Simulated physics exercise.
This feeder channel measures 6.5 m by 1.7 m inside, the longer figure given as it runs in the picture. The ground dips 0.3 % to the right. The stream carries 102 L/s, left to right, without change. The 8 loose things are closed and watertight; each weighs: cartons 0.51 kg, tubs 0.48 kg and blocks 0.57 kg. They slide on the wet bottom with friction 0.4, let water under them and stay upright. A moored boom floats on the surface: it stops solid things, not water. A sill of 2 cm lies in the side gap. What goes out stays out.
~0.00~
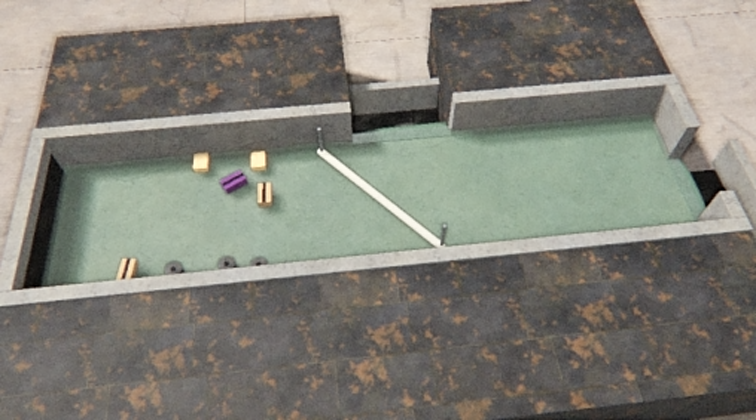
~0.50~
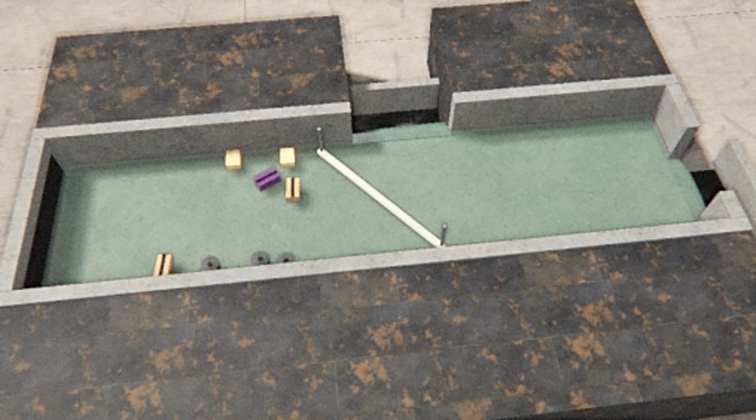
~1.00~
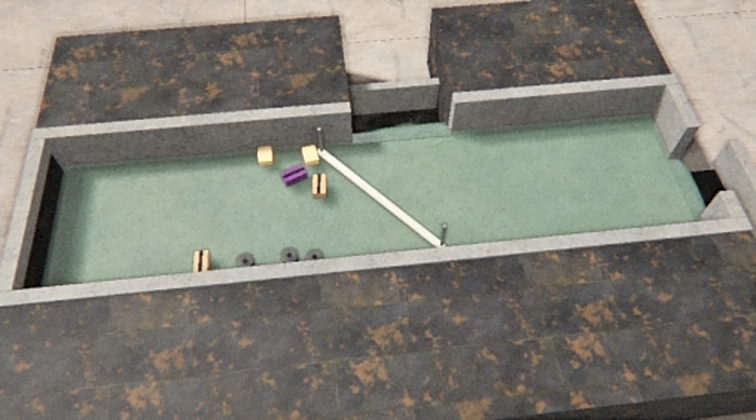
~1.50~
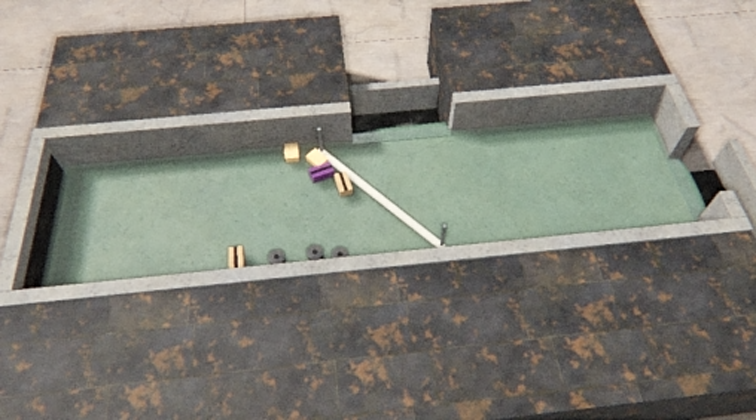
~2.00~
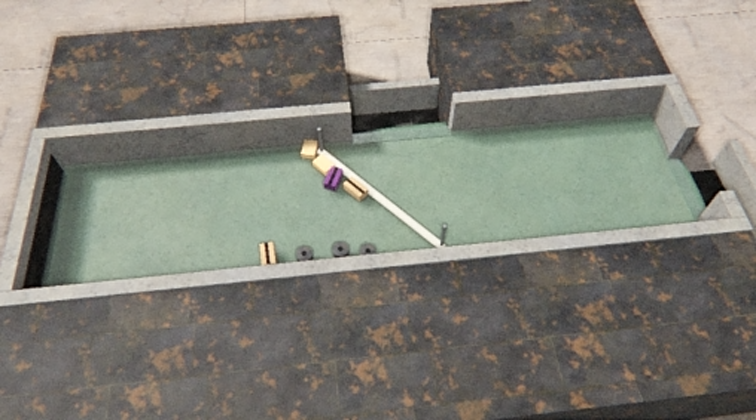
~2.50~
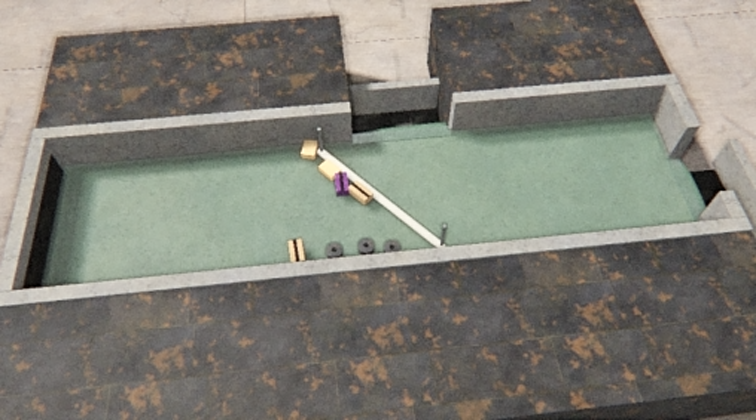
Several tan blocks, a purple carton and some dark round objects drift to the right across shallow green water in a walled channel. The upper blocks and the carton meet a pale slanted boom and bunch against it, then shift slightly down along it while the lower group keeps drifting right near the bottom wall.
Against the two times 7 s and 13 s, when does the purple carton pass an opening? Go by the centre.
That happens after the second time or never.
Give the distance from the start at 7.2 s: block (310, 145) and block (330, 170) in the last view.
In that order: 120 cm, 100 cm.
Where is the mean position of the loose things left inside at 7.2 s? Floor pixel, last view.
Around (412, 226).
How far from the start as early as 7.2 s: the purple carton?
About 140 cm.
After 3.5 s the purple carton is near (347, 186), 1.2 m from its start, afloat; 0 of 8 are out; 8 afloat.
After 7.2 s the purple carton is near (363, 198), 1.4 m from its start, afloat; 0 of 8 are out; 8 afloat.
After 12.0 s the purple carton is near (382, 213), 1.6 m from its start, afloat; 0 of 8 are out; 8 afloat.
After 16.0 s the purple carton is near (413, 238), 2.0 m from its start, afloat; 3 of 8 are out; 5 afloat.
